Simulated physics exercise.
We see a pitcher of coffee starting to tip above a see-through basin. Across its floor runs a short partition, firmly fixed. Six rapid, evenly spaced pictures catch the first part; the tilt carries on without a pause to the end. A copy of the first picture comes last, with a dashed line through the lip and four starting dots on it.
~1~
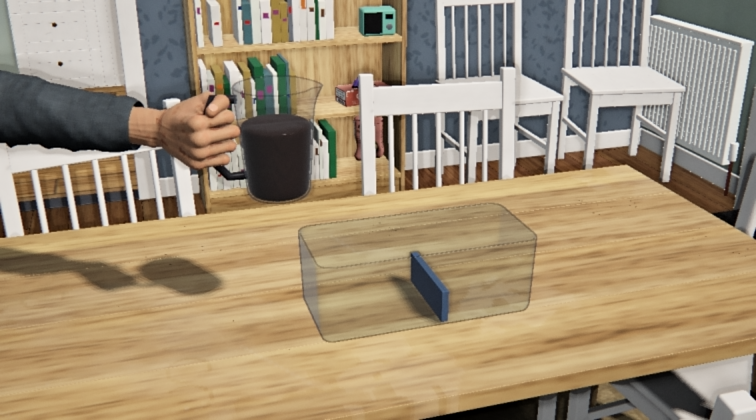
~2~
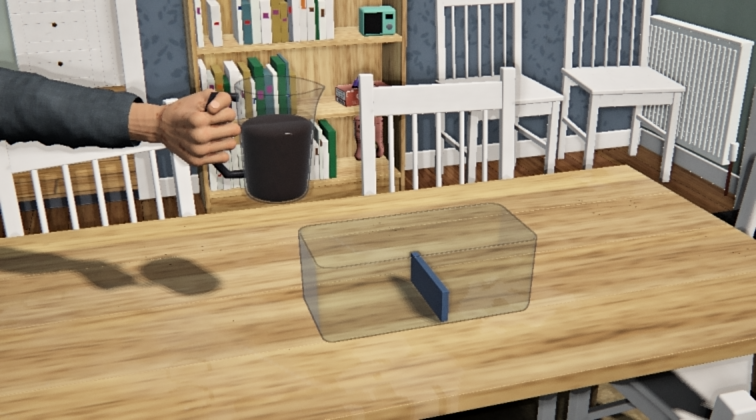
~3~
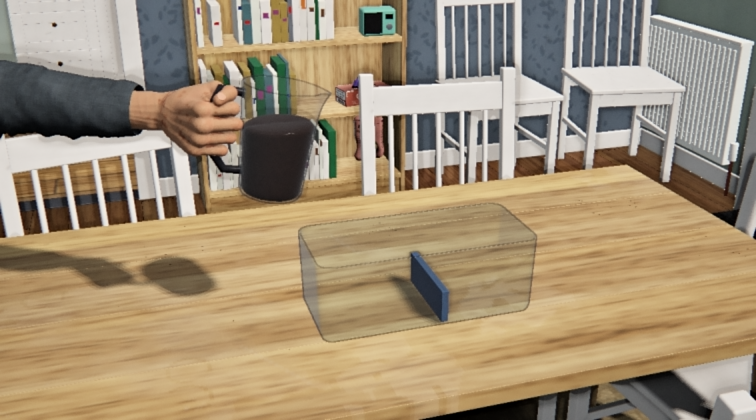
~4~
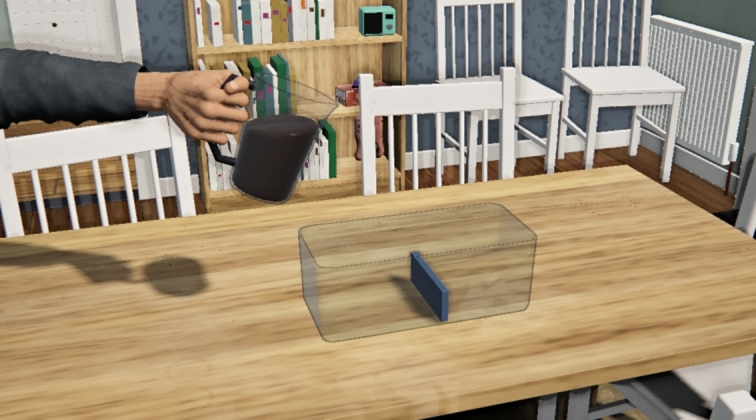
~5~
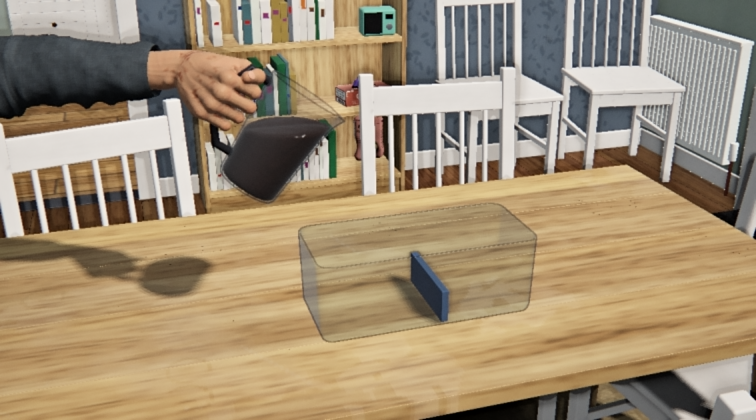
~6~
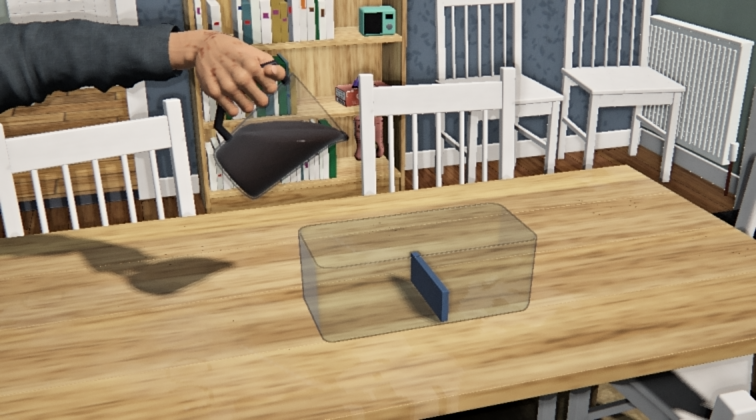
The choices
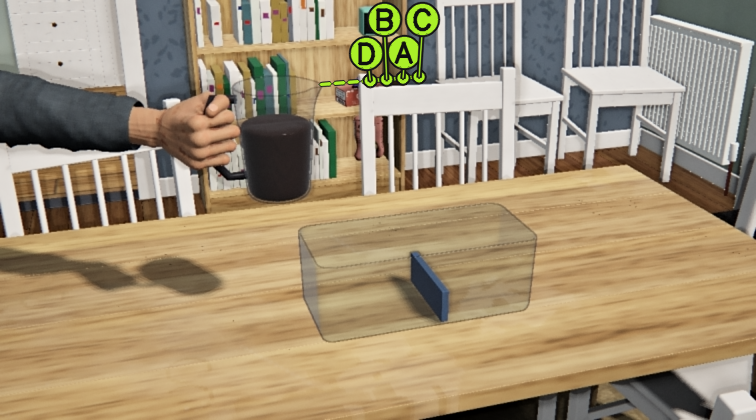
In a room with white chairs and a bookshelf, a hand holds a clear pitcher of dark liquid upright above a wooden table, where a see-through basin with a short blue partition sits. The hand then tilts the pitcher steadily to the right, and the liquid slides toward its lip.
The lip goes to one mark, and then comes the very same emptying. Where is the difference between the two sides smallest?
Choose D.
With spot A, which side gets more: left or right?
The right one.
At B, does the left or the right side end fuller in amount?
More ends on the right.
On the marked copy, A at (402, 78); B at (386, 79); C at (419, 76); D at (370, 80).
With A, about 4 % ends left of the wall and 94 % right of it.
With B, about 14 % ends left of the wall and 84 % right of it.
With C, about 7 % ends left of the wall and 90 % right of it; 4 % is lost outside.
With D, about 50 % ends left of the wall and 49 % right of it.
